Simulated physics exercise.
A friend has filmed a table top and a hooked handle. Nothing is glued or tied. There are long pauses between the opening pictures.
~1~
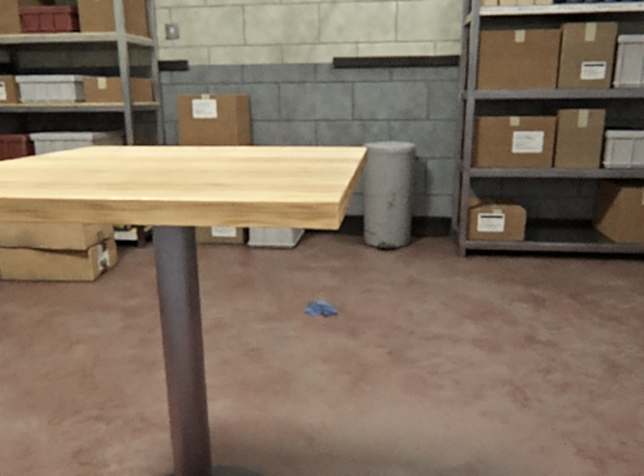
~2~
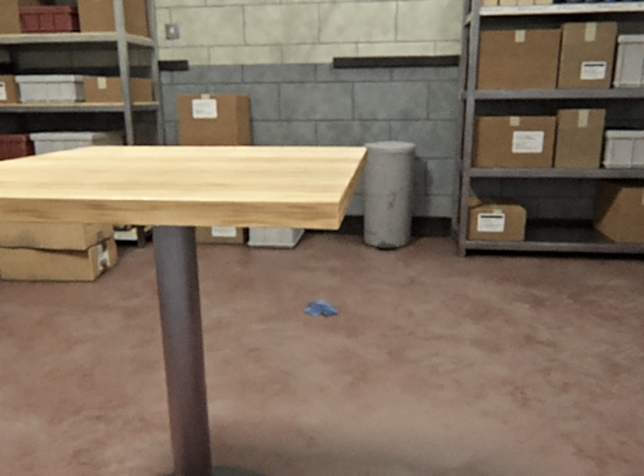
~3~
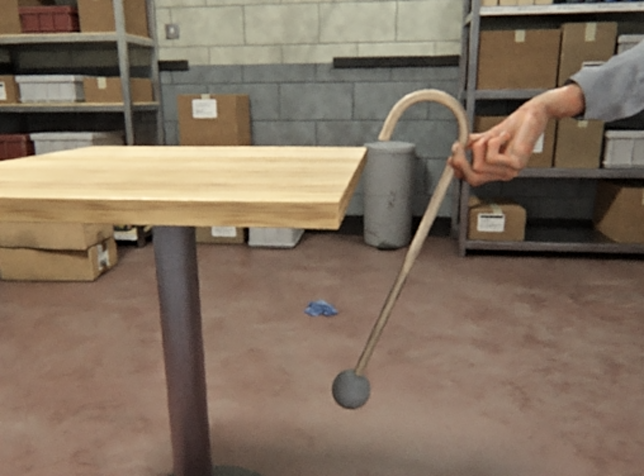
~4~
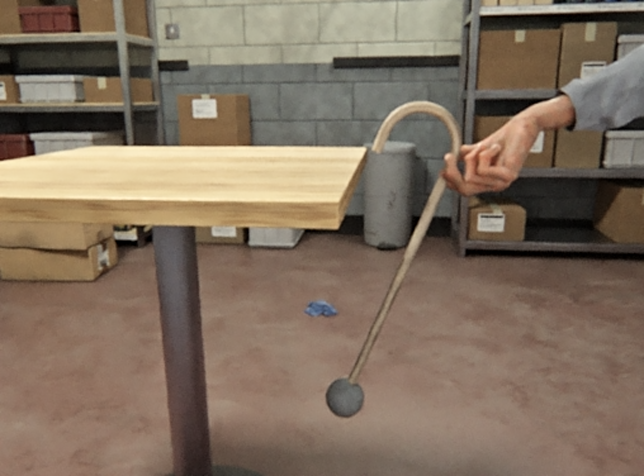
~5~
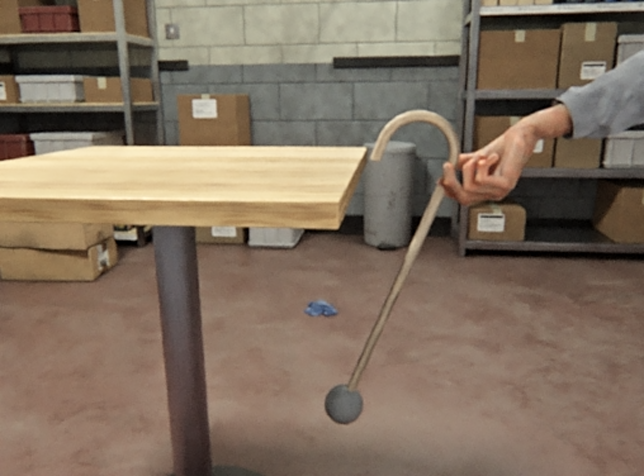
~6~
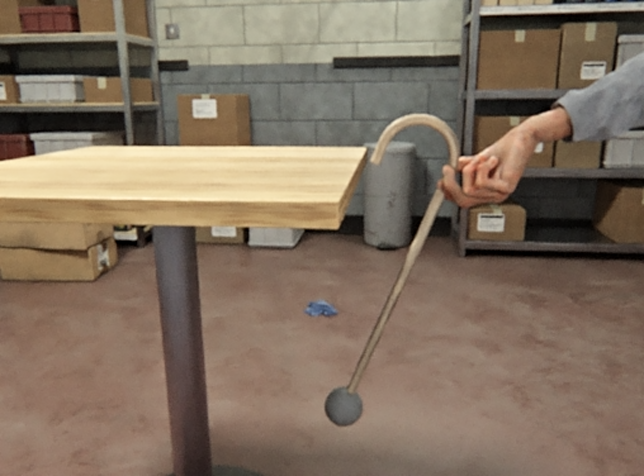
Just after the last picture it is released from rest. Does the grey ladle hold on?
As it turns out, the grey ladle drops past the edge.
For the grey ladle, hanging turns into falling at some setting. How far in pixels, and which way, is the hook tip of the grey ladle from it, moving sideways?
A shift of 20 pixels, going left.
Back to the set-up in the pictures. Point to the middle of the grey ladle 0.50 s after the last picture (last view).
Roughly at (440, 451).
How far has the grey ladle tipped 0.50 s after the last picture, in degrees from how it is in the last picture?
Some 25 degrees.
Then, 0.50 s later than the last frame, grey ladle dropping near (440, 451).
When it is over, the grey ladle falls to the floor.
